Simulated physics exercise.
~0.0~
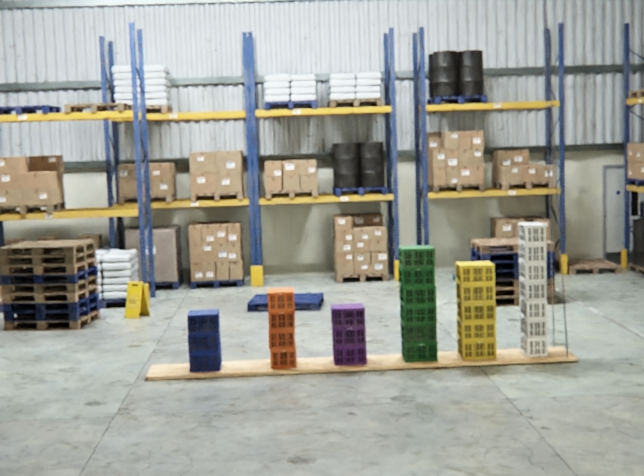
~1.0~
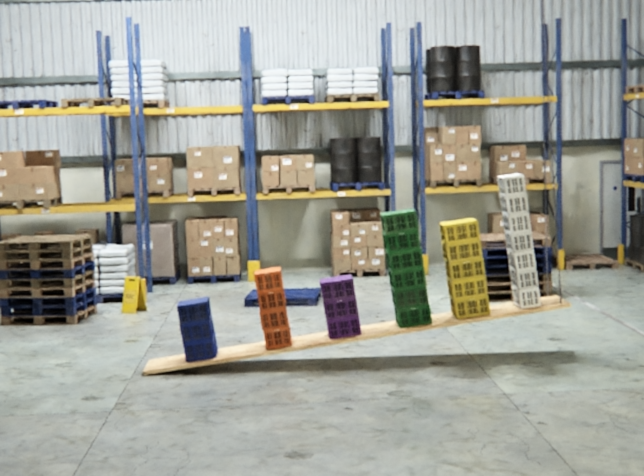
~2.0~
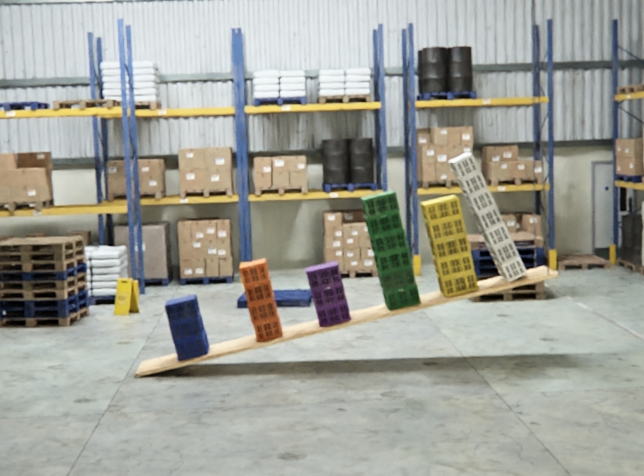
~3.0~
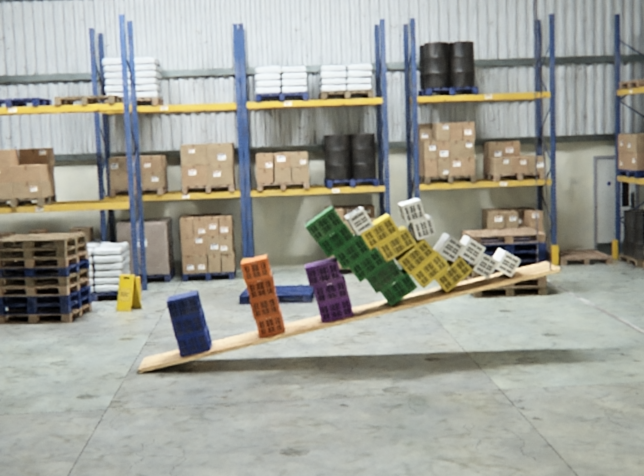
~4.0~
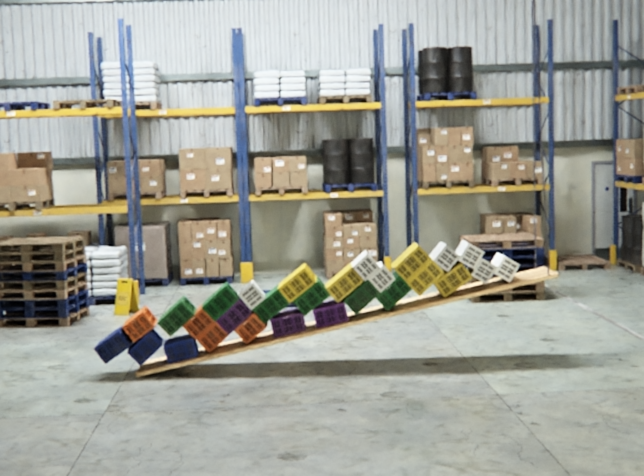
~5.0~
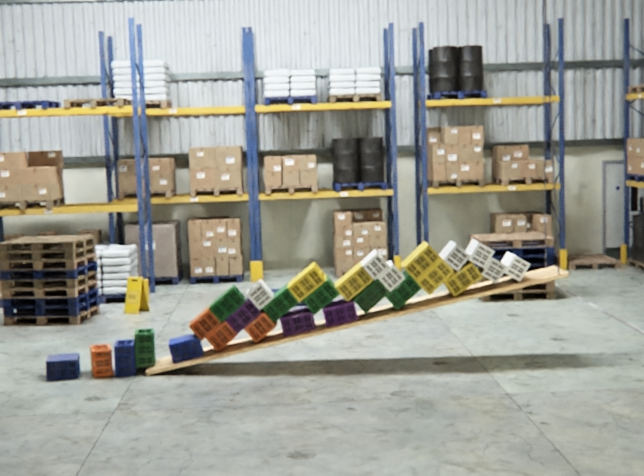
Six colored stacks of crates stood on a long wooden board until its right end rose and they leaned left, the white, yellow and green ones toppling first, then the rest, leaving a jumble down the slope and several crates on the floor.
